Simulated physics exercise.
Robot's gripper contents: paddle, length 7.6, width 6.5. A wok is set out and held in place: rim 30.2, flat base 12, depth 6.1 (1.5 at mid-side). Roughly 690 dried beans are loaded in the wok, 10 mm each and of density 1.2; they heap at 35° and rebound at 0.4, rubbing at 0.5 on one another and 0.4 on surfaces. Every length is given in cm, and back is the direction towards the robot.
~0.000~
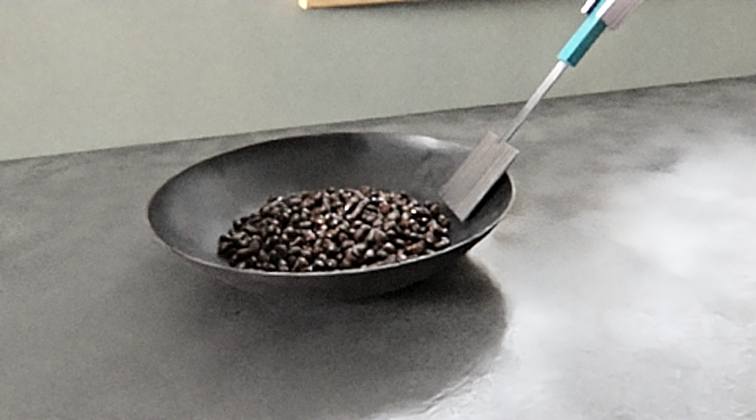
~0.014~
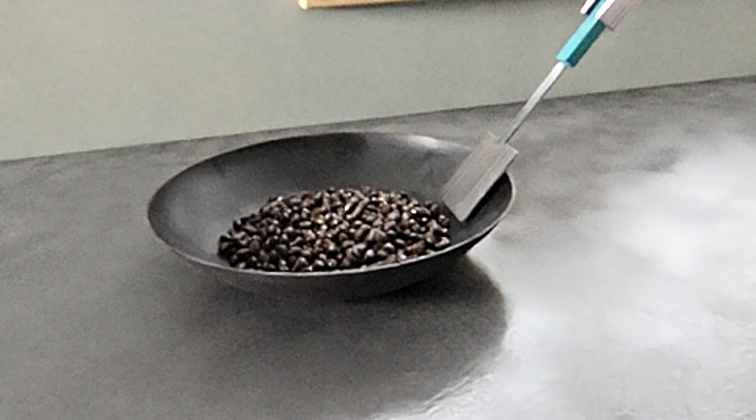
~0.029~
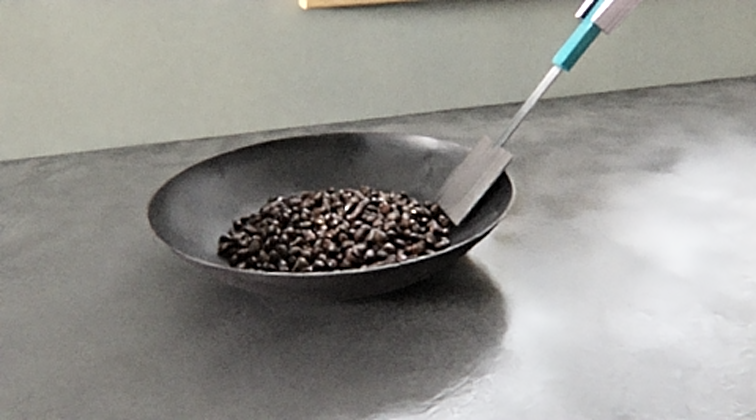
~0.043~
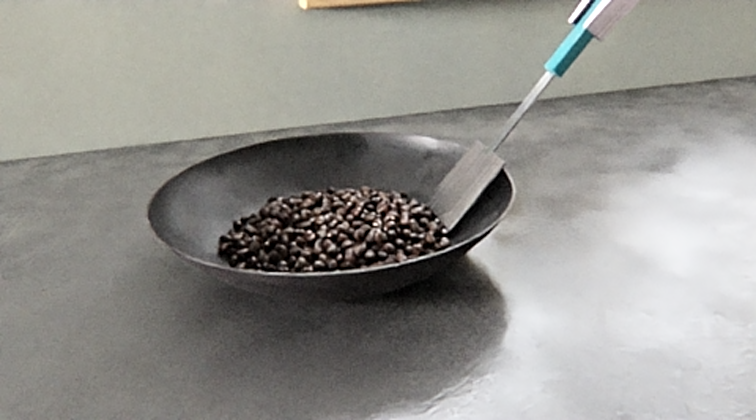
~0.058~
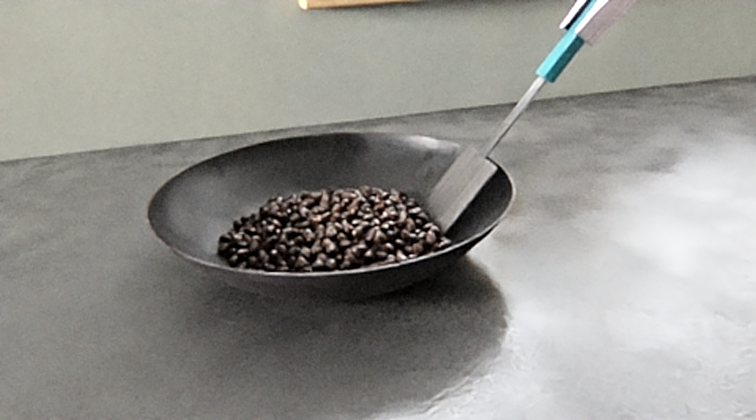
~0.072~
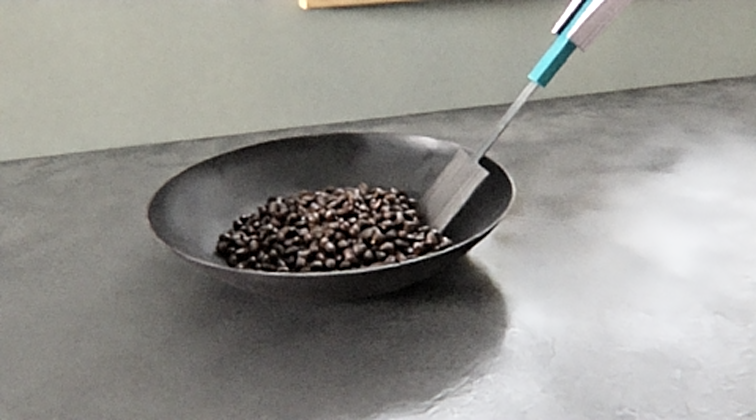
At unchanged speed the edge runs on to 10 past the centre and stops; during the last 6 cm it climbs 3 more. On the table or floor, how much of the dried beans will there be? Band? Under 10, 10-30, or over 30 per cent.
Under 10 per cent.
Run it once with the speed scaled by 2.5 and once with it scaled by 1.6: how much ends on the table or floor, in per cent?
About 20 and 15 per cent.
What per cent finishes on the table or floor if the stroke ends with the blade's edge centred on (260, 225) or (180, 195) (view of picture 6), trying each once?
Around 0 per cent for the first try and 15 per cent for the second.
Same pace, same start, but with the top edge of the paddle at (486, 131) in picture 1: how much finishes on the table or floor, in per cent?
Some 5 per cent.
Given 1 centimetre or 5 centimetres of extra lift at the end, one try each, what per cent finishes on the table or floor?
5 and 5 %.
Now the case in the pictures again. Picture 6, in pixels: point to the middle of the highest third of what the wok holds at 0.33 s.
I'd put it close to (223, 227).
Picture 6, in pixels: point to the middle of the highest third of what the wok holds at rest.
Close to pixel (214, 231).
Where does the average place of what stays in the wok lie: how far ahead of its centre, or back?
Ahead of centre, near 4.5 centimetres.
By 0.20 s, sloping 49°, highest piece 4 above the table; 689 in the wok.
By 0.33 s, sloping 49°, highest piece 6 above the table; 689 in the wok.
By 0.60 s, sloping 49°, highest piece 7 above the table; 666 in the wok, 16 on the table or floor, 7 on the blade or in flight.
By 1.65 s, sloping 49°, highest piece 7 above the table; 666 in the wok, 23 on the table or floor.
Final count, 666 in the wok, 23 on the table or floor. That is 3 % on the table or floor.
